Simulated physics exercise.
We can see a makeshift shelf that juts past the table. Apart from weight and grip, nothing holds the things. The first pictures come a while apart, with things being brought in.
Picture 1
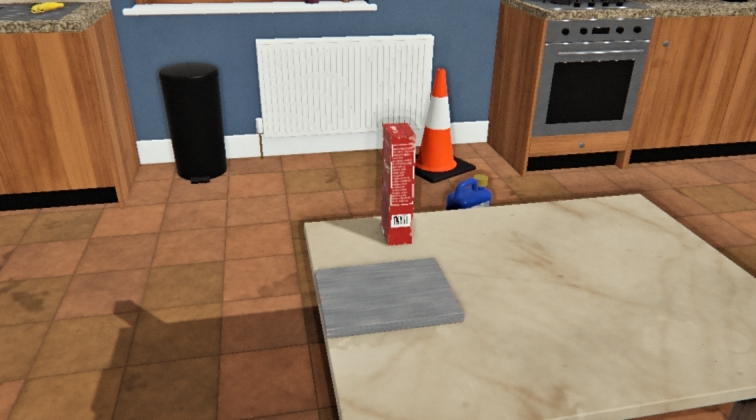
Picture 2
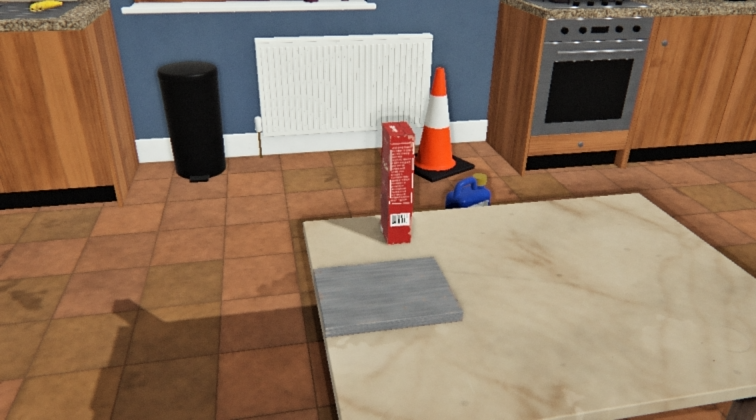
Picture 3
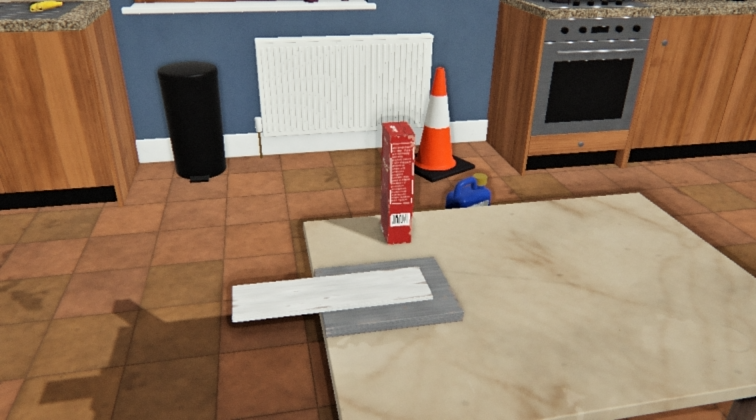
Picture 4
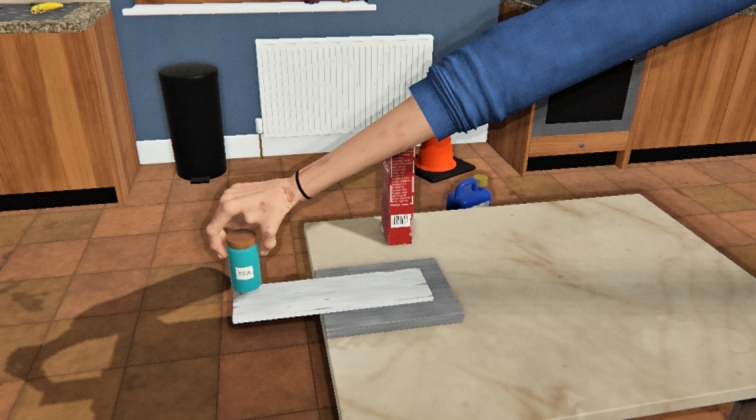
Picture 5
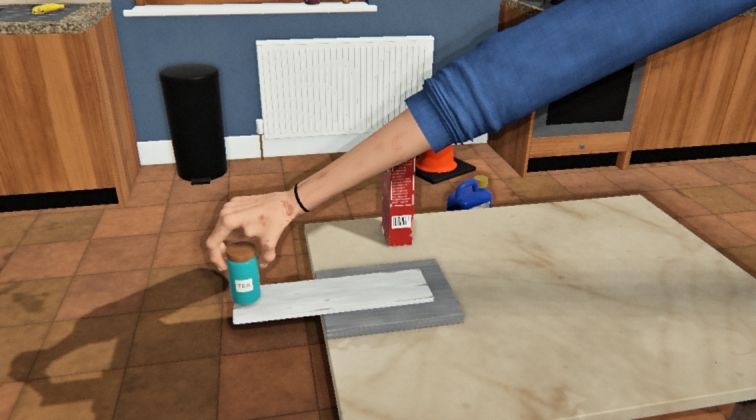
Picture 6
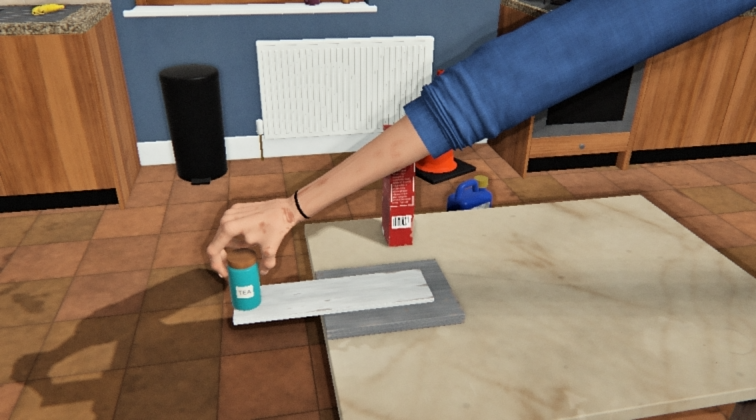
A white plank appears on top of a grey slab, jutting past the table's left edge near a red carton, and then a hand lowers a turquoise shaker onto the plank's left end and keeps hold of it.
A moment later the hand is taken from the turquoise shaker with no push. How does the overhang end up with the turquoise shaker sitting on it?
My guess is it will tumble off.
Then, 0.50 s on from there, turquoise shaker and white plank now down on the floor or falling.
Then, 0.70 s on from there, things are still on the move.
Then, 0.90 s on from there, as before.
In the end, down on the floor or falling, turquoise shaker and white plank; the other 2 unmoved. The plank goes over.
